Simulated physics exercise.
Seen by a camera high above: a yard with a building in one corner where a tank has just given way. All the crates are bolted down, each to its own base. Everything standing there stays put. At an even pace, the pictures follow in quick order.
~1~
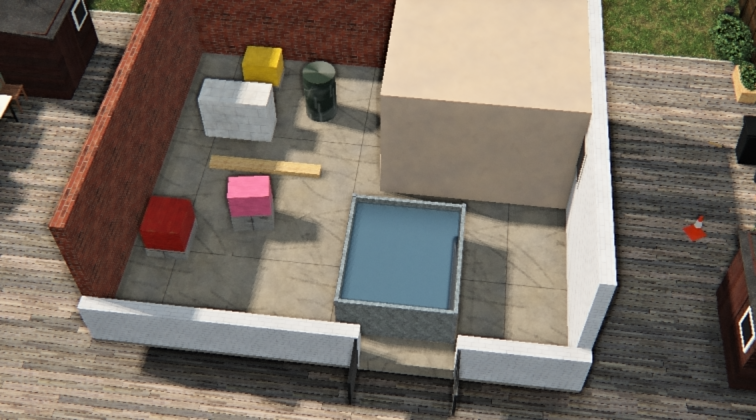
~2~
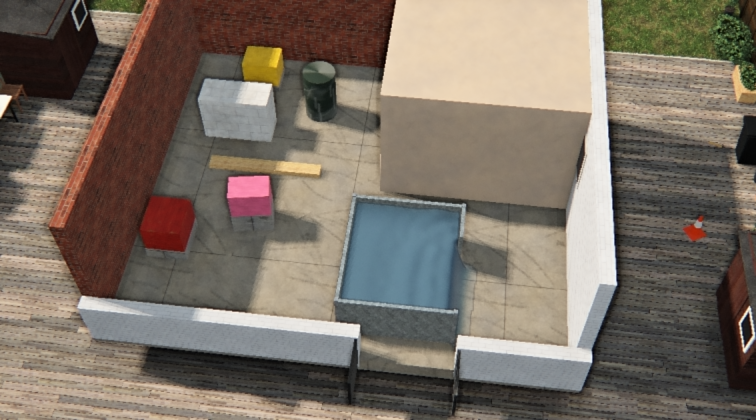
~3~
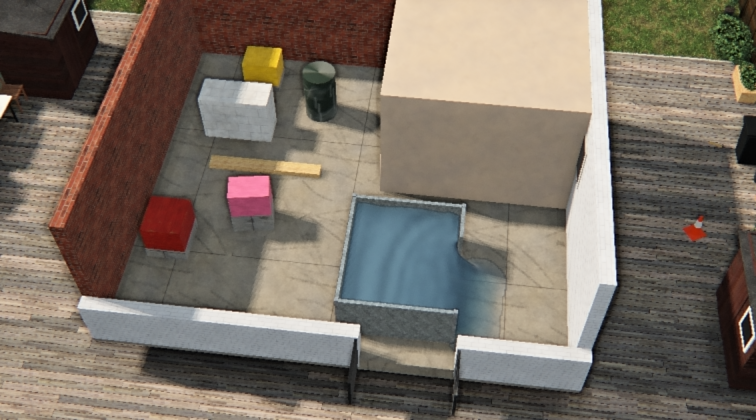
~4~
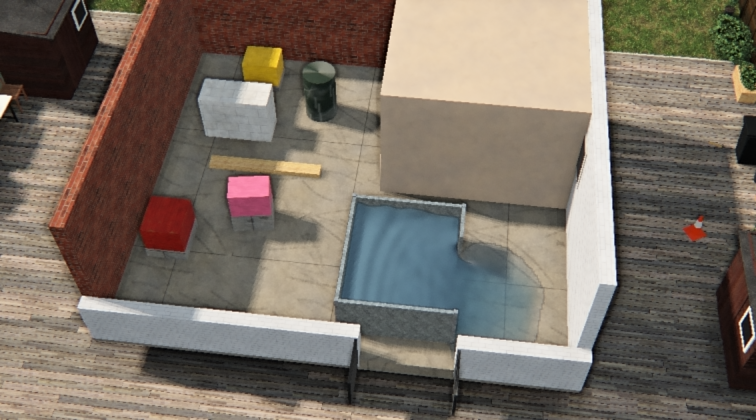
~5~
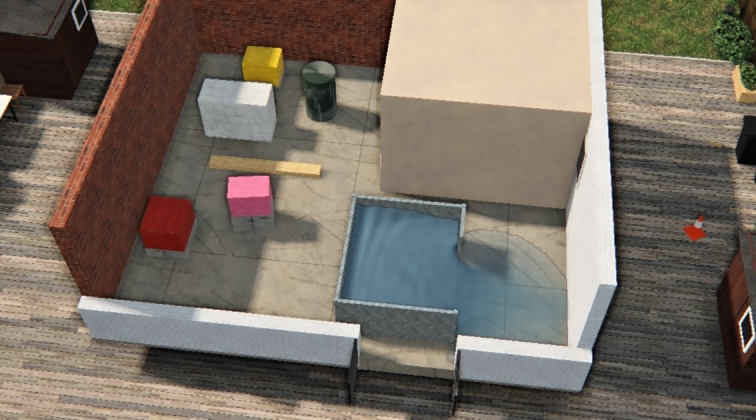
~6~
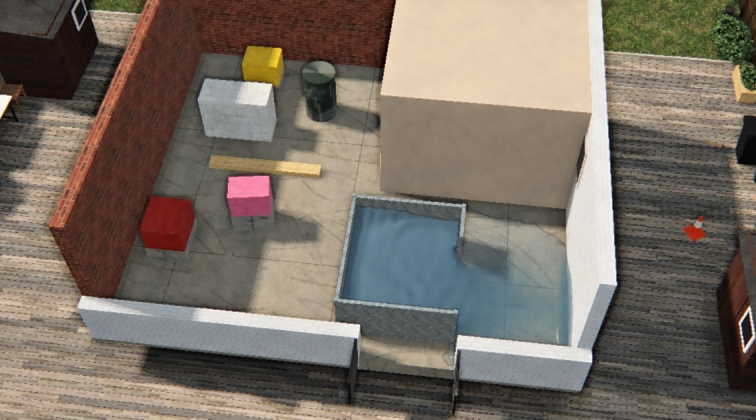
A walled yard with a beige building in one corner held a square tank of still water, then its right side gave way and water poured out, spreading rightward across the paving toward the white wall.
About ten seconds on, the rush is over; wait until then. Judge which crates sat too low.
The pink crate was not too low. The yellow crate was not too low. The red crate was not too low.
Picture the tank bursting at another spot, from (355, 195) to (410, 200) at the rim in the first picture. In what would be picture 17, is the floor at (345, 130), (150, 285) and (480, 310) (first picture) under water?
Read off point by point, the answer is soaking, not soaked, not soaked.
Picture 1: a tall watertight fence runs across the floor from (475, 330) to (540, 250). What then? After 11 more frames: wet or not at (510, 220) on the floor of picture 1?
I'd call it watered.
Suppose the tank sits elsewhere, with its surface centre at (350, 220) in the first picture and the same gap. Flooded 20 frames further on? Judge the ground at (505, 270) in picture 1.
Submerged.
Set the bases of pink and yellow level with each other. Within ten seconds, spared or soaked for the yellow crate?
The yellow crate is not reached.
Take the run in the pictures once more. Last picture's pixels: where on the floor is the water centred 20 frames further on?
My reading is close to (461, 268).
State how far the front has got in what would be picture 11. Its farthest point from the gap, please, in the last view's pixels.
About (565, 210).
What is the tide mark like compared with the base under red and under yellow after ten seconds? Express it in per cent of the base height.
50 and 60 %, roughly.
A moment on, water covers 15 % of the floor; the pink crate not reached, the yellow crate not reached, the red crate not reached.
Next, water covers 20 % of the floor; the pink crate not reached, the yellow crate not reached, the red crate not reached.
Then, water covers 40 % of the floor; the pink crate water round its plinth, the yellow crate not reached, the red crate not reached.
Later, water covers 75 % of the floor; the pink crate water round its plinth, the yellow crate water round its plinth, the red crate water round its plinth.
In the end, water covers 95 % of the floor; the pink crate stayed above the water, the yellow crate stayed above the water, the red crate stayed above the water.
